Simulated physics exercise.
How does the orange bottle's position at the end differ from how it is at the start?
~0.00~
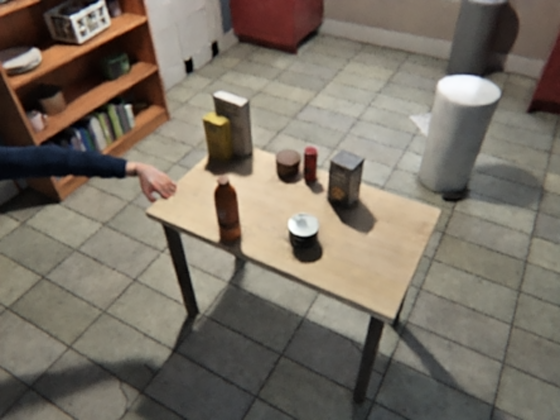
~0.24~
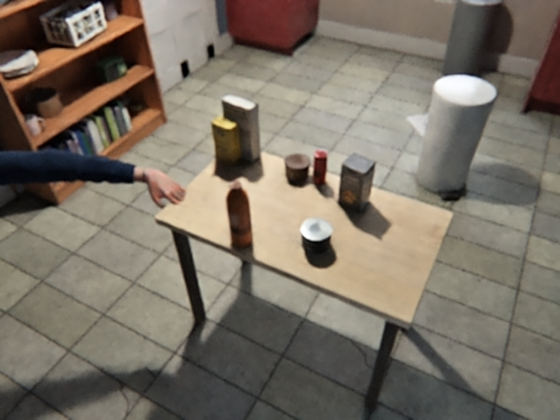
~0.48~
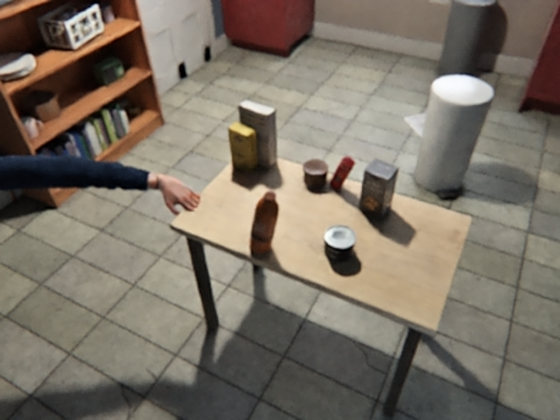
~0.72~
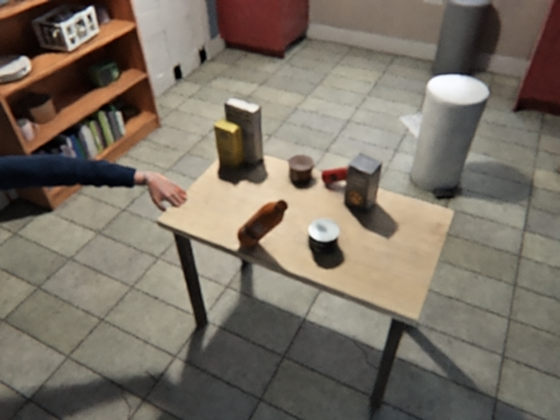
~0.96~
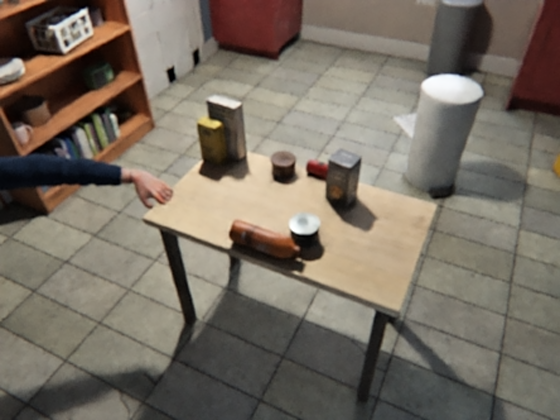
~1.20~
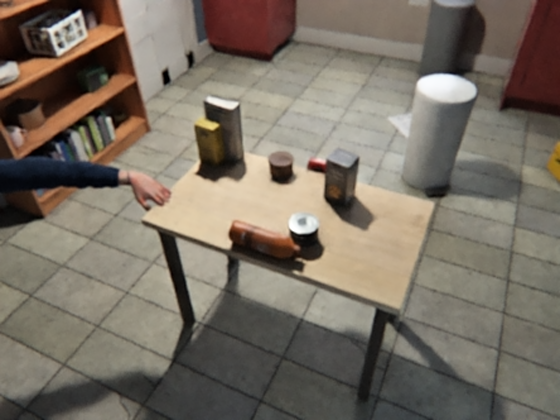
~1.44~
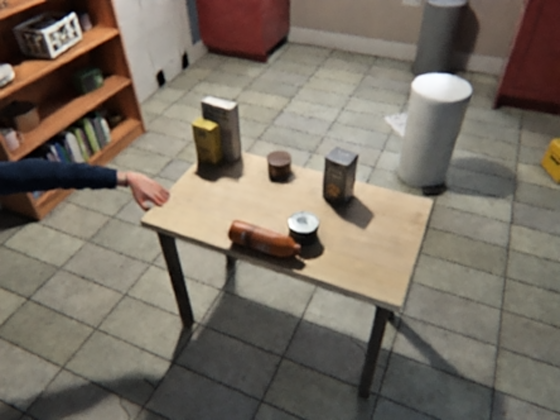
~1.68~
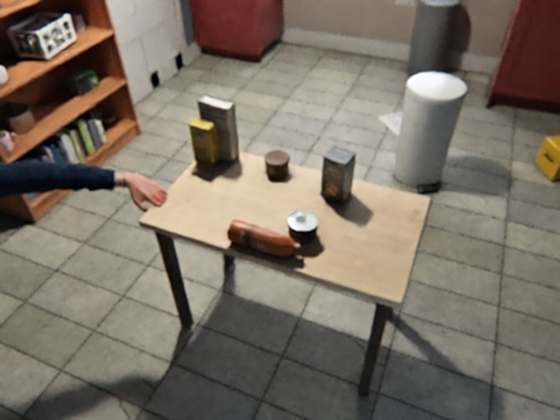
At the start the orange bottle stands upright near the front of the table, and at the end it lies on its side next to the black tub.
